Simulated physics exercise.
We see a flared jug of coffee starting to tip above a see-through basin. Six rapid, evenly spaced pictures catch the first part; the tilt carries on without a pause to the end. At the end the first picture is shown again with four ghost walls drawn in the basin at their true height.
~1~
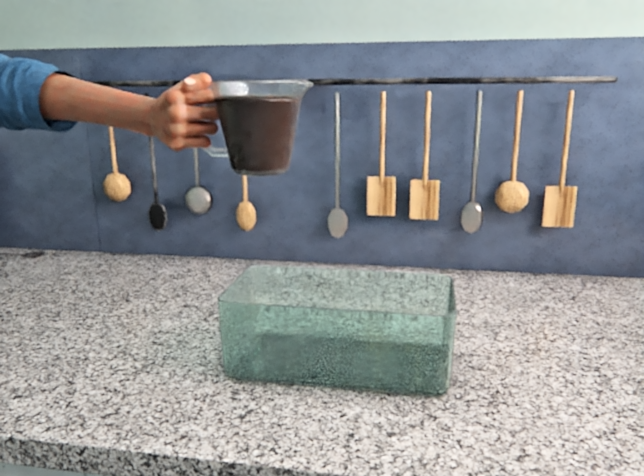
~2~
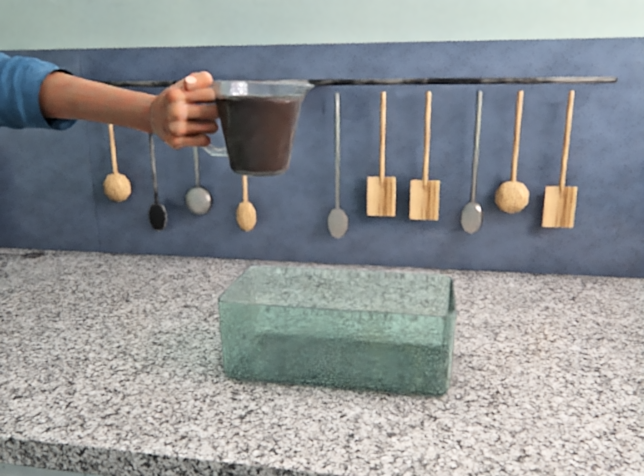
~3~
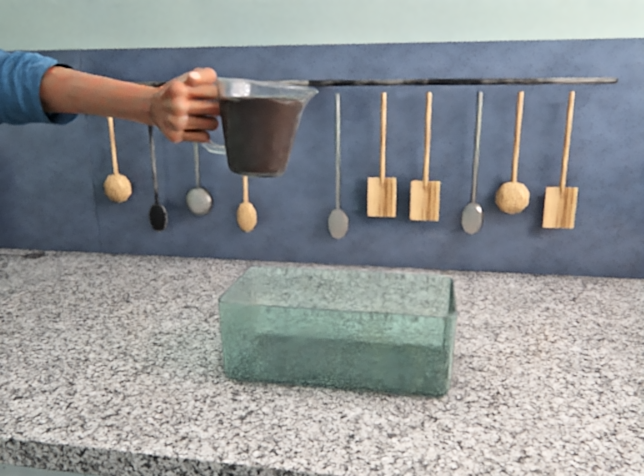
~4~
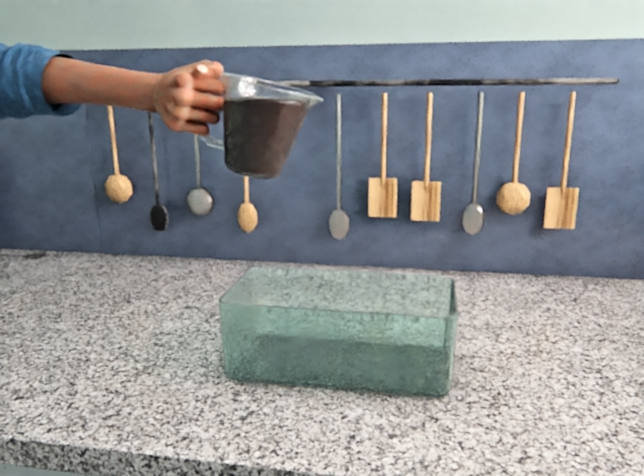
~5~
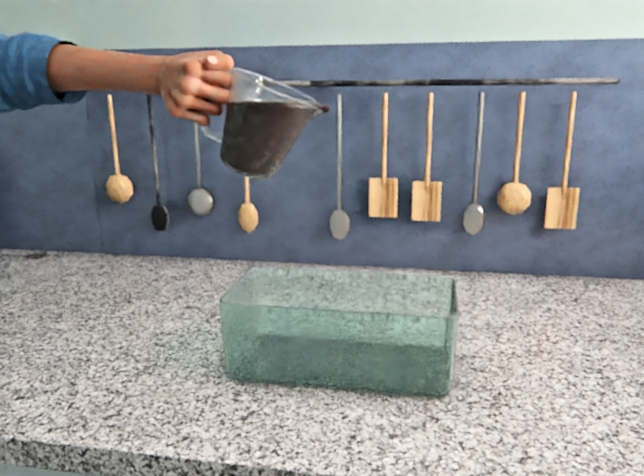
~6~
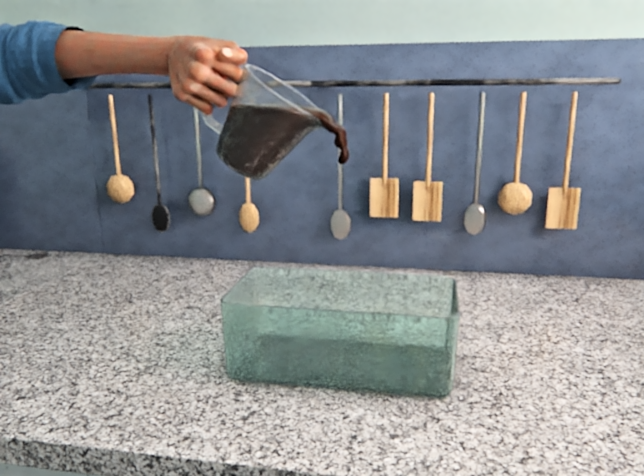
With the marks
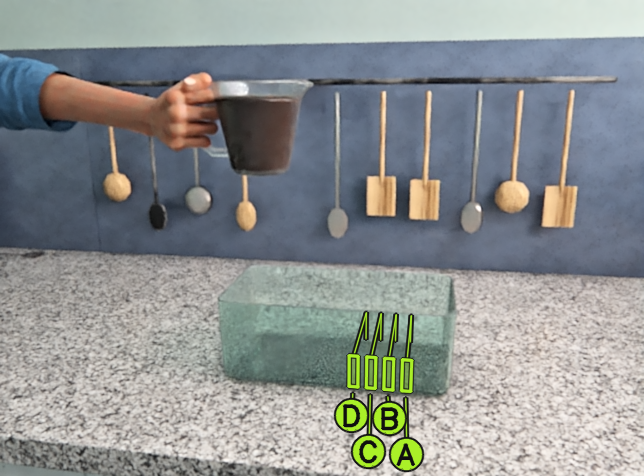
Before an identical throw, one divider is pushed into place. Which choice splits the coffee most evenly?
It is C.
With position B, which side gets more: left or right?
More ends on the left.
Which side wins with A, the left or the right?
The left side.
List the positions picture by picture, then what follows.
Upright, lip at (312, 84); basin from (225, 374) to (450, 393); nothing has left yet.
Upright, lip at (313, 86); nothing has left yet.
Tipped about 6°, lip at (316, 91); nothing has left yet.
Tipped about 13°, lip at (321, 100); nothing has left yet.
Tipped about 23°, lip at (326, 111); coffee is over the lip, down to (326, 111).
Tipped about 35°, lip at (329, 126); coffee is over the lip, down to (344, 161).
On the marked copy, A at (405, 398); B at (387, 396); C at (370, 395); D at (352, 393).
With A, about 90 % ends left of the wall and 5 % right of it; 5 % is lost outside.
With B, about 77 % ends left of the wall and 17 % right of it; 6 % is lost outside.
With C, about 50 % ends left of the wall and 47 % right of it; 3 % is lost outside.
With D, about 23 % ends left of the wall and 75 % right of it; 3 % is lost outside.
